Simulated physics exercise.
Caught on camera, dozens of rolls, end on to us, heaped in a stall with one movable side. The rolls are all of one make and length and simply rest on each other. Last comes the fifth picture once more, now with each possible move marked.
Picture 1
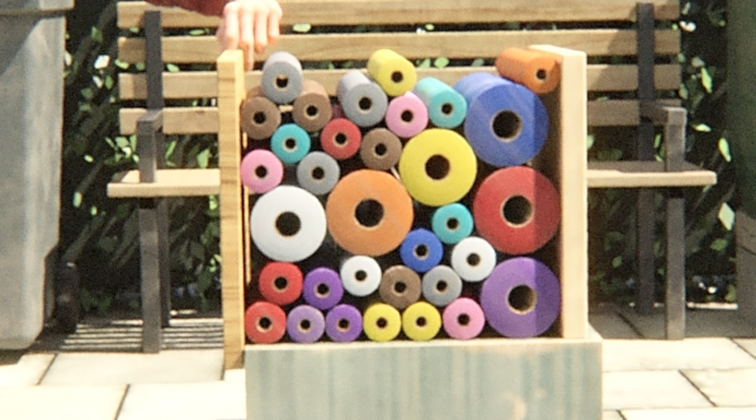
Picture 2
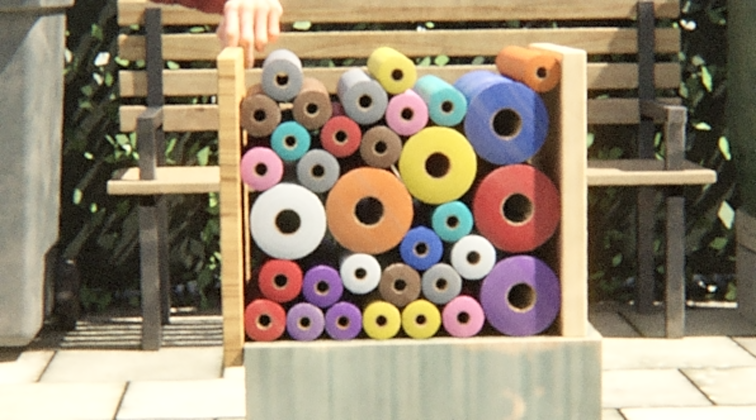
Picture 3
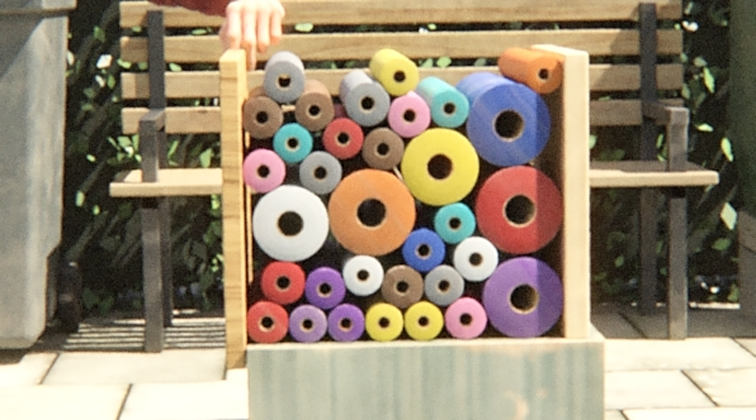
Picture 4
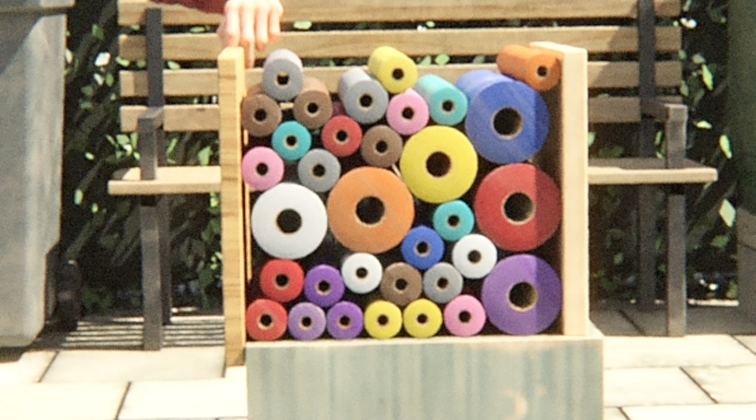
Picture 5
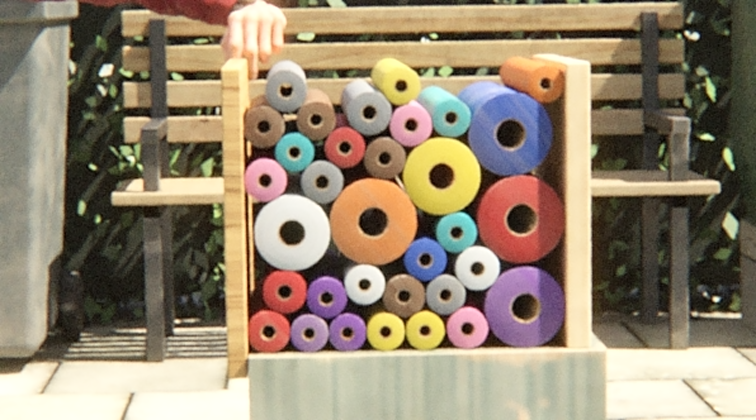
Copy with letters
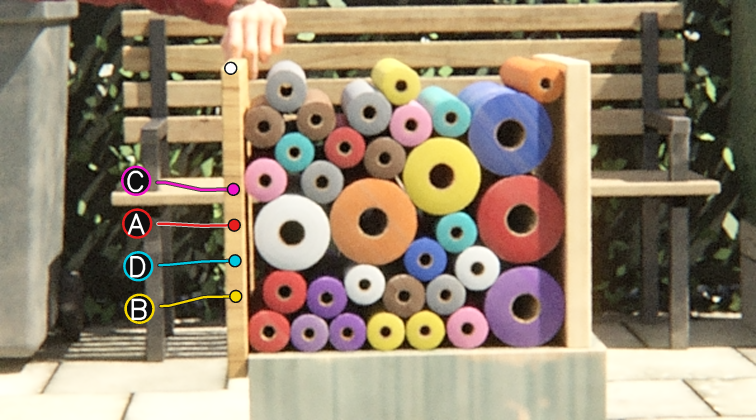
In the video, a hand rests on top of the left side board of a wooden stall heaped with colourful rolls in front of a bench; the rolls stay in place, and only the whole view shifts very slightly.
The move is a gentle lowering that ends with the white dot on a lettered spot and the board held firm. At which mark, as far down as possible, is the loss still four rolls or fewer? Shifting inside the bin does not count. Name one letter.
It can be let down to C.
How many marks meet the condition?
The number is one.
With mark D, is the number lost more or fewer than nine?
It loses fewer than nine.
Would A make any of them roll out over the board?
At A: Yes.
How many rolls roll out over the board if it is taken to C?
With C, two.
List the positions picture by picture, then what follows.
A pink roll (406, 116); a yellow roll (397, 77); side board (235, 198), in the first frame.
Side board (234, 195); a red roll (264, 321), in the second frame.
A pink roll (465, 319); a red roll (283, 283), in the third frame.
An orange roll (370, 211); a blue roll (507, 122), in the fourth frame.
A pink roll (410, 125); a yellow roll (401, 86); side board (239, 206), in the fifth frame.
On the copy, A at (234, 225); B at (236, 296); C at (233, 189); D at (235, 261); the white dot at (231, 68).
On C. First, top of the board (242, 124).
Then, top of the board (243, 188).
Finally, top of the board (243, 189), two out over the board.
By contrast, A five out over the board; B more than four out over the board; D five out over the board.
